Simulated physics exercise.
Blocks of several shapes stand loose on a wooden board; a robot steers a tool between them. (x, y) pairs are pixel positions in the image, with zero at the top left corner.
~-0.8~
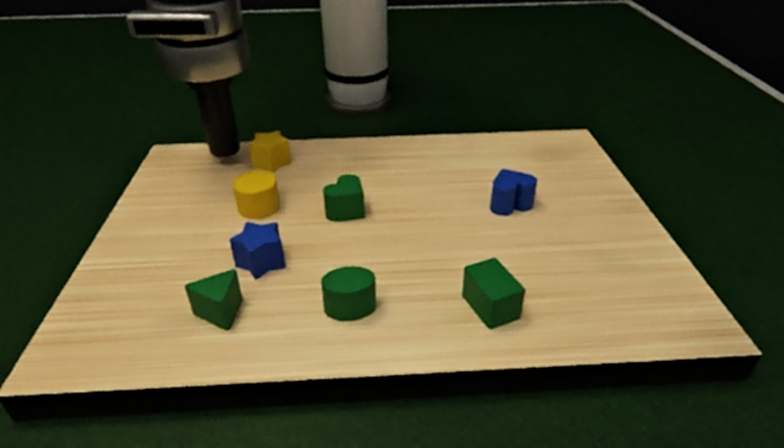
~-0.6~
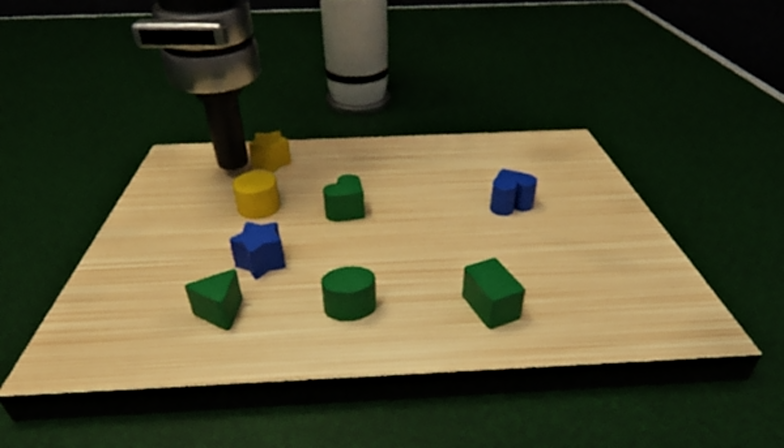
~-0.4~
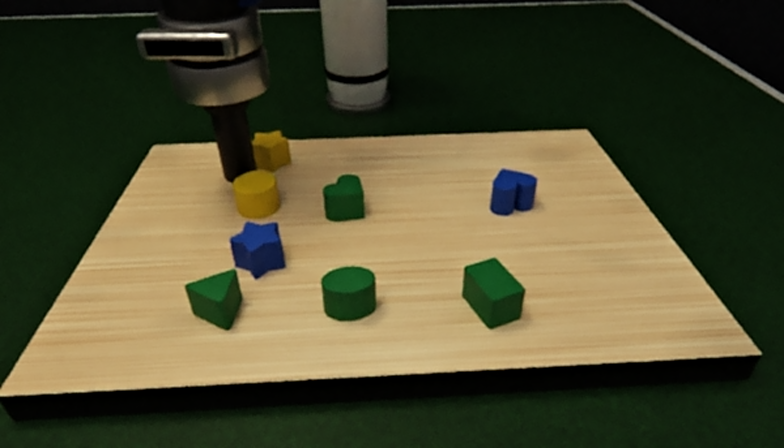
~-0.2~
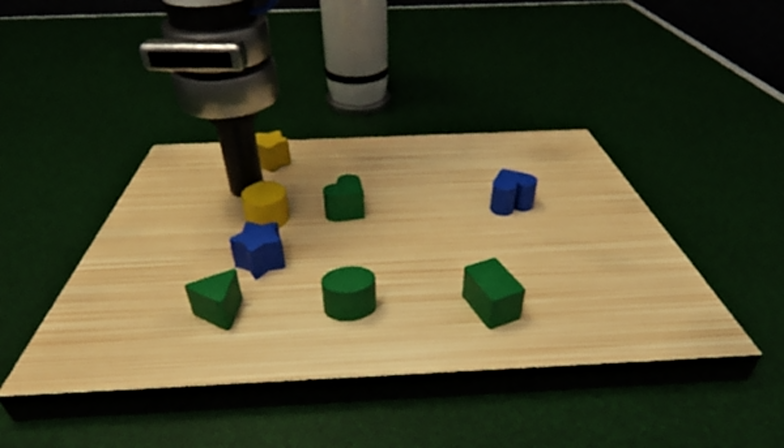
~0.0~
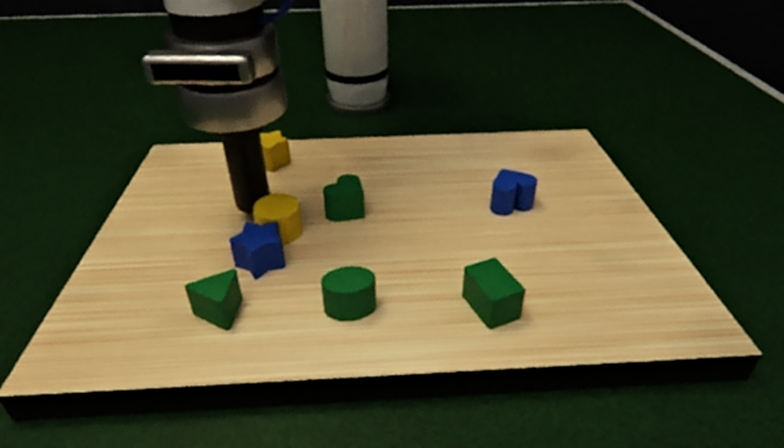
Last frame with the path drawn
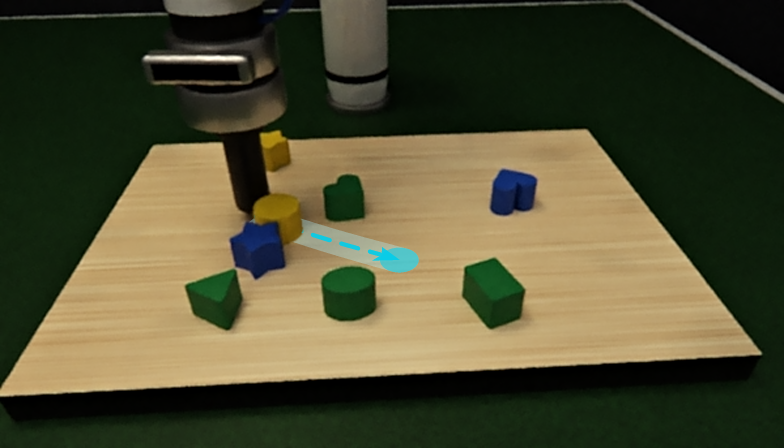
The footage shows a robot tool moving forward and slightly right over a wooden board of yellow, green and blue blocks, then pushing the yellow round block toward the viewer and right, close beside the blue star.
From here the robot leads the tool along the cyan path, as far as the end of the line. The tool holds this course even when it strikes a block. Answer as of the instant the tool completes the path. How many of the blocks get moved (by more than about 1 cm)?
A single block is moved.
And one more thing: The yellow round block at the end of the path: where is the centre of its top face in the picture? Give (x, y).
The point I'd pick in the picture is (340, 247).
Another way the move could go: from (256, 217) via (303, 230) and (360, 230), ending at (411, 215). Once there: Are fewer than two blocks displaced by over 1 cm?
Yes, that is how it ends up.
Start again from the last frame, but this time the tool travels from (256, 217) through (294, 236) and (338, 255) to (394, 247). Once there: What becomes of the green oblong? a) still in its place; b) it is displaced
a - still in its place.
The drawn path runs in a line from (256, 217) to (399, 260).
What follows on the original path. One third of the way, tool (299, 219); blue star (259, 238), turned 25° clockwise; yellow round block (314, 225).
Two thirds of the way, tool (346, 233); blue star (259, 238), turned 25° clockwise; yellow round block (338, 245).
At the end, tool (399, 247); blue star (259, 238), turned 25° clockwise; yellow round block (340, 247); green heart block not moved.
